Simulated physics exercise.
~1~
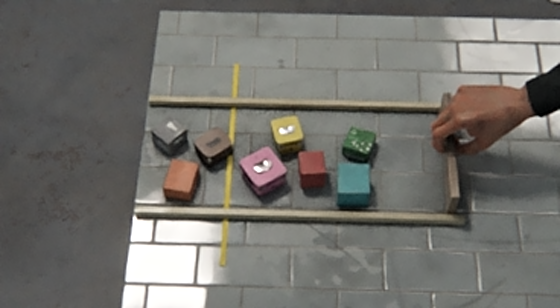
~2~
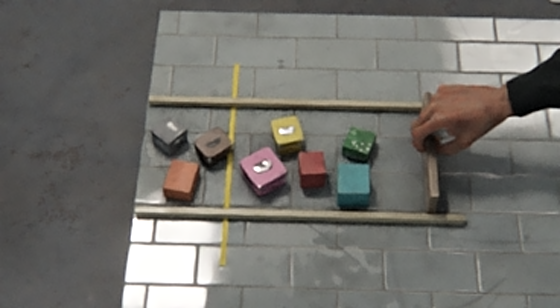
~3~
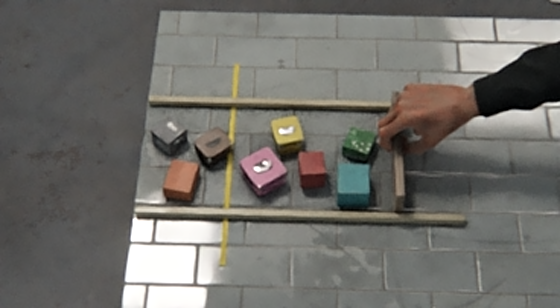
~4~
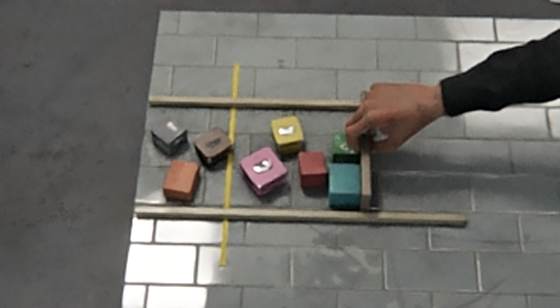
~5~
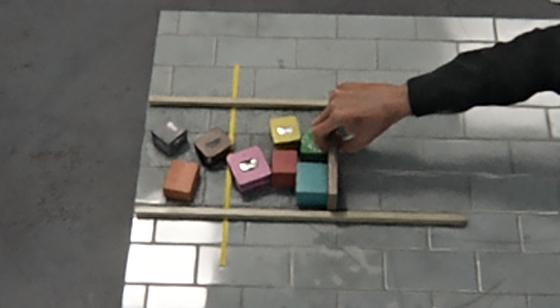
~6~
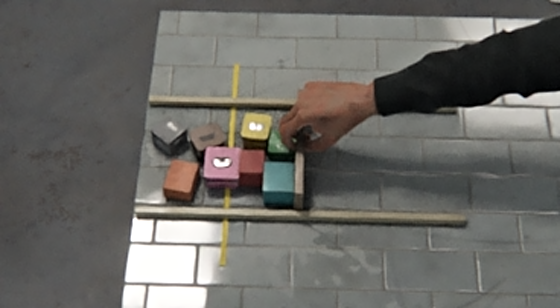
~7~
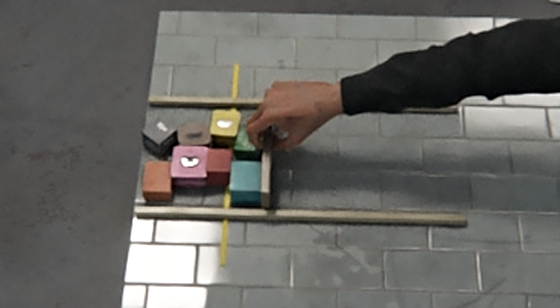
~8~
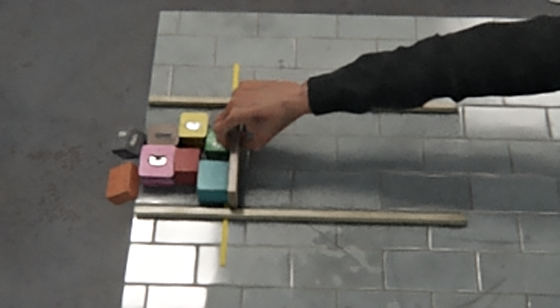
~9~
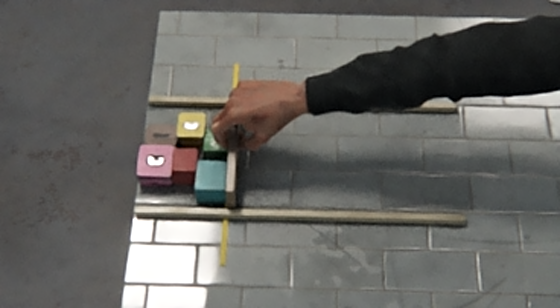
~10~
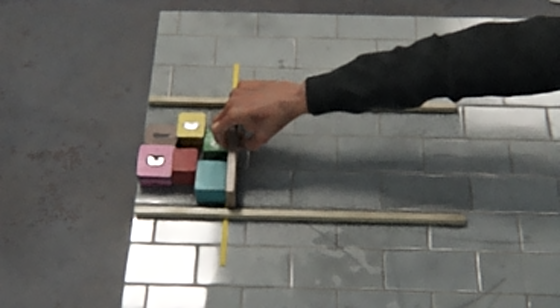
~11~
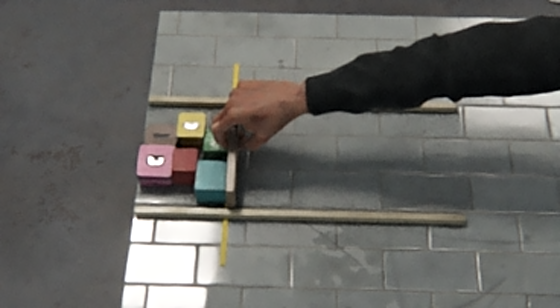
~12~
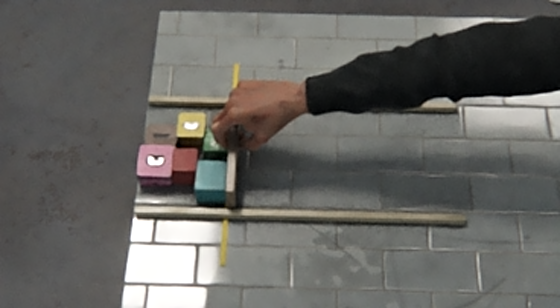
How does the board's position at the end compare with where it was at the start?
At the start the board stood near the right ends of the rails, well clear of the blocks. By the end it was much farther left, right by the yellow tape and up against the remaining blocks.
